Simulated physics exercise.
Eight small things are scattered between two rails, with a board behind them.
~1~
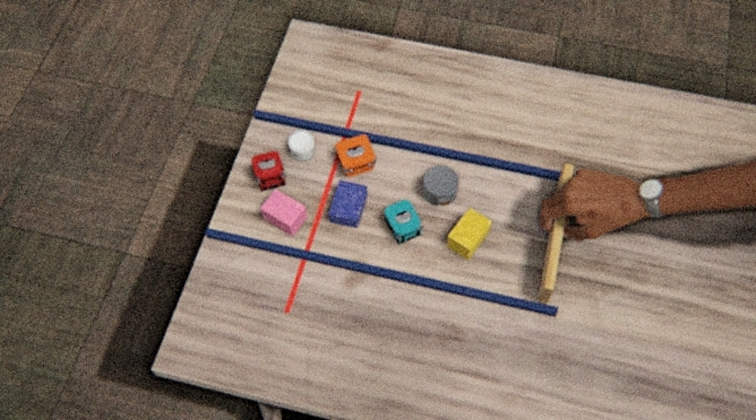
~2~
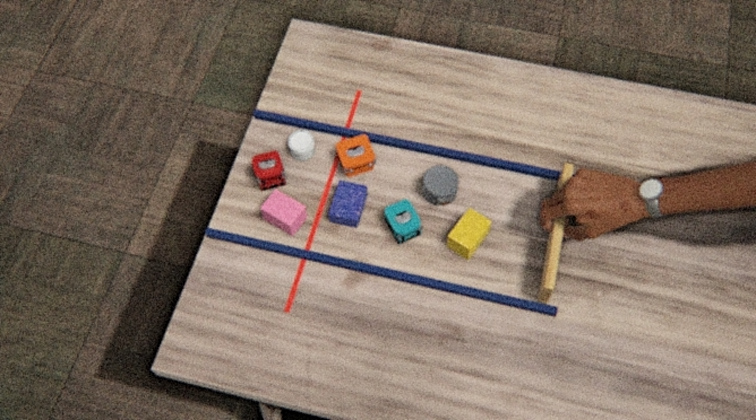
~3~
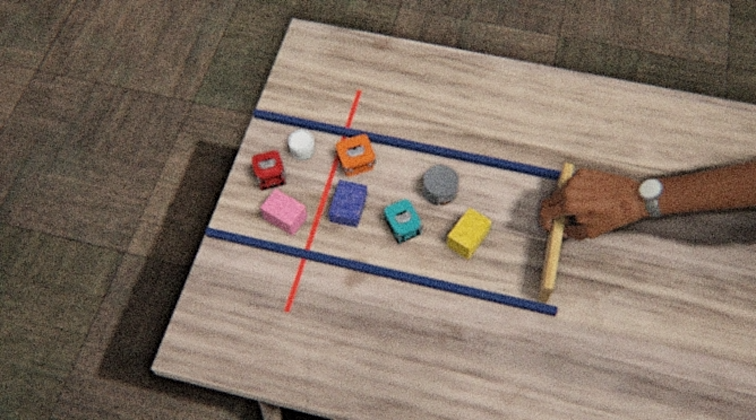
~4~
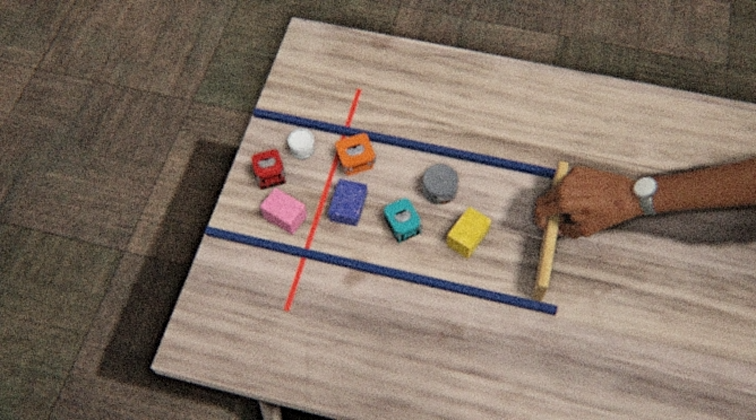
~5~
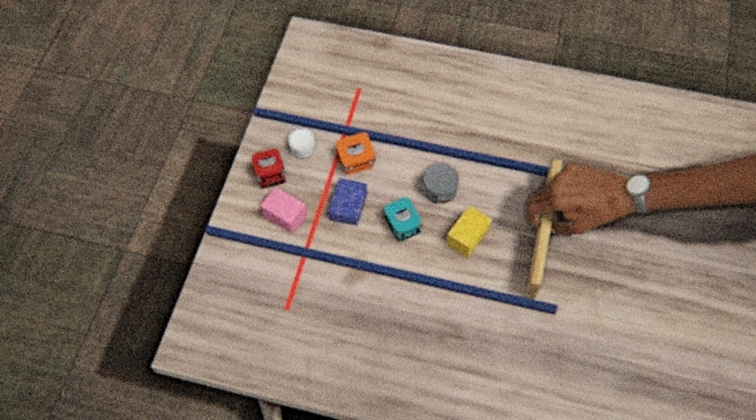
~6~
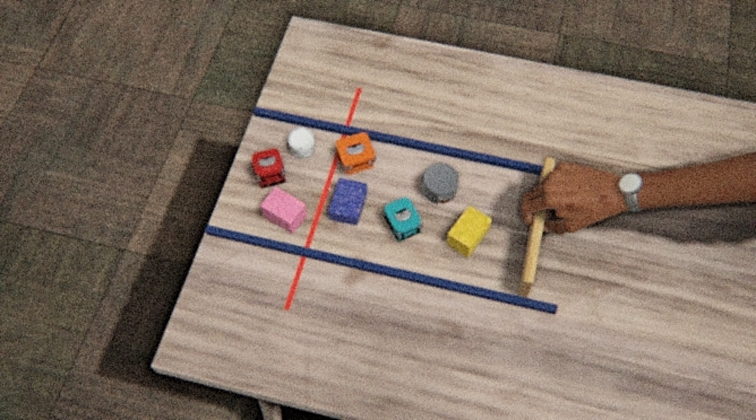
At first, a hand wearing a watch holds a wooden board upright at the right end of two blue rails, with eight small coloured objects scattered between them across a red line. Then the hand slides the board slightly left, while the objects stay still and untouched.
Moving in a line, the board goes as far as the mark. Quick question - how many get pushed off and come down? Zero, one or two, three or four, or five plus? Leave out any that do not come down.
Zero, I'd say.
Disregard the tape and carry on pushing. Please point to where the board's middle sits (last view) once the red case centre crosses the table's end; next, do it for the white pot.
Around (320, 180), then around (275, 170).
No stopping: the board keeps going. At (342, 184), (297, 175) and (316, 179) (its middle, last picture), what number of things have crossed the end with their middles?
0; 1; 1.
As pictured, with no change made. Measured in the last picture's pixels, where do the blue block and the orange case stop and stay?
Near (263, 173) and (324, 139).
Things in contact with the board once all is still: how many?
At rest, 3 are in contact.
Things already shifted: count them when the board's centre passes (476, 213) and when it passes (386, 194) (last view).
At first I count 1, and then 5.
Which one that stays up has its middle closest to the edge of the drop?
The foremost one is the red case.
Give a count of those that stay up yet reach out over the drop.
Result: 1.
Soon after, none off yet; red case at rest near (269, 168); white pot at rest near (302, 143); pink block at rest near (284, 210).
After that, none off yet; red case moving near (261, 165); white pot at rest near (302, 143); pink block at rest near (283, 211).
In the end, the number that fall off is zero.
